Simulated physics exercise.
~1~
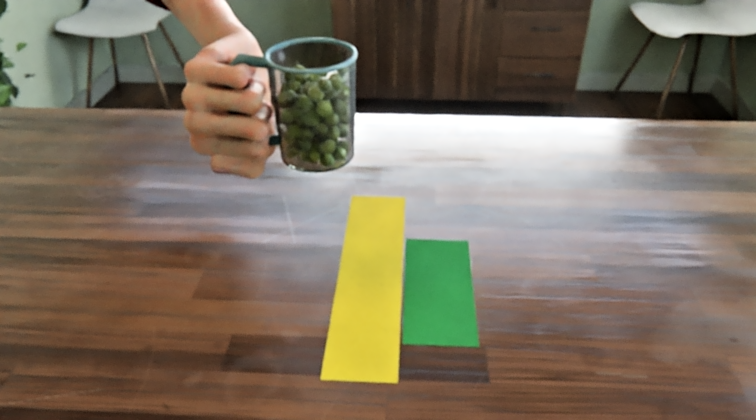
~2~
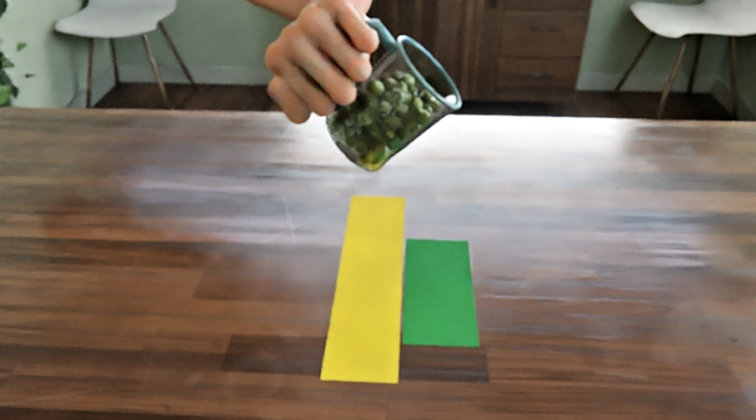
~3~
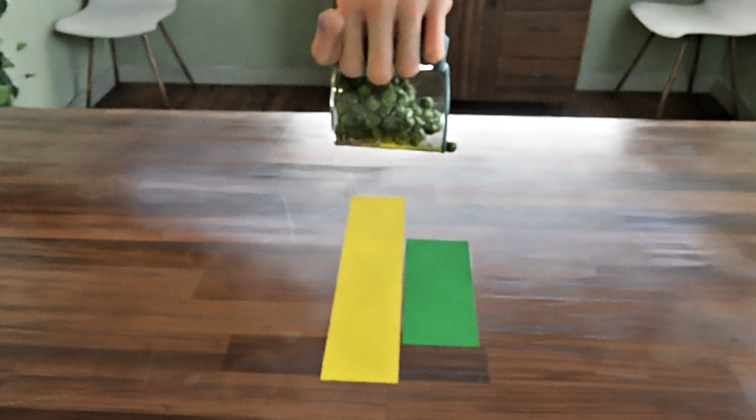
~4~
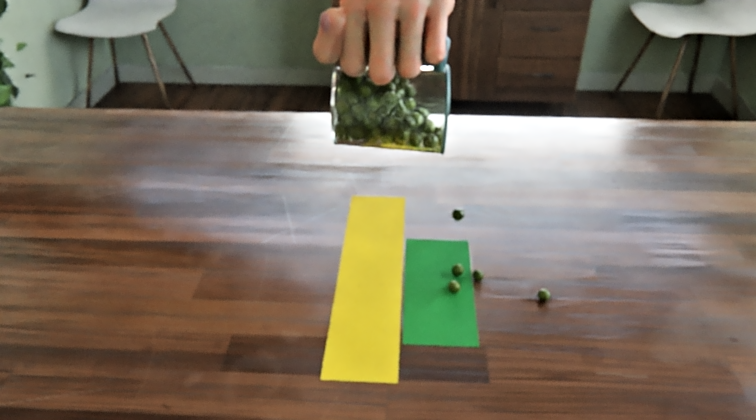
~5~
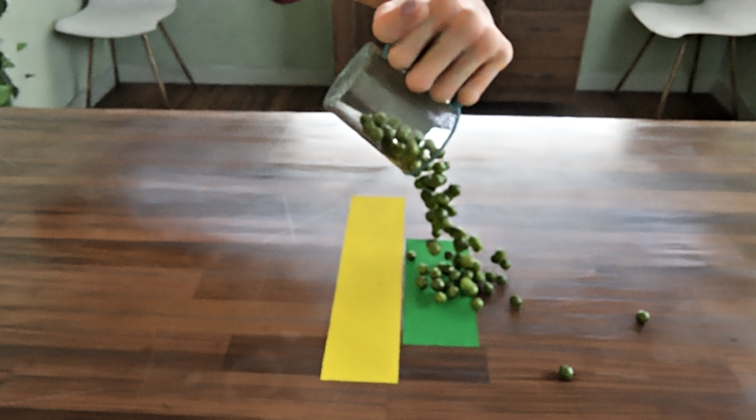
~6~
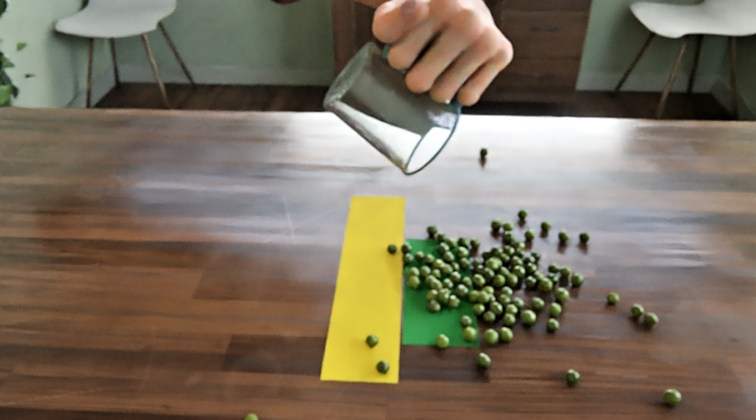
A hand tips a cup of small olives, which spill over the green mat and table.
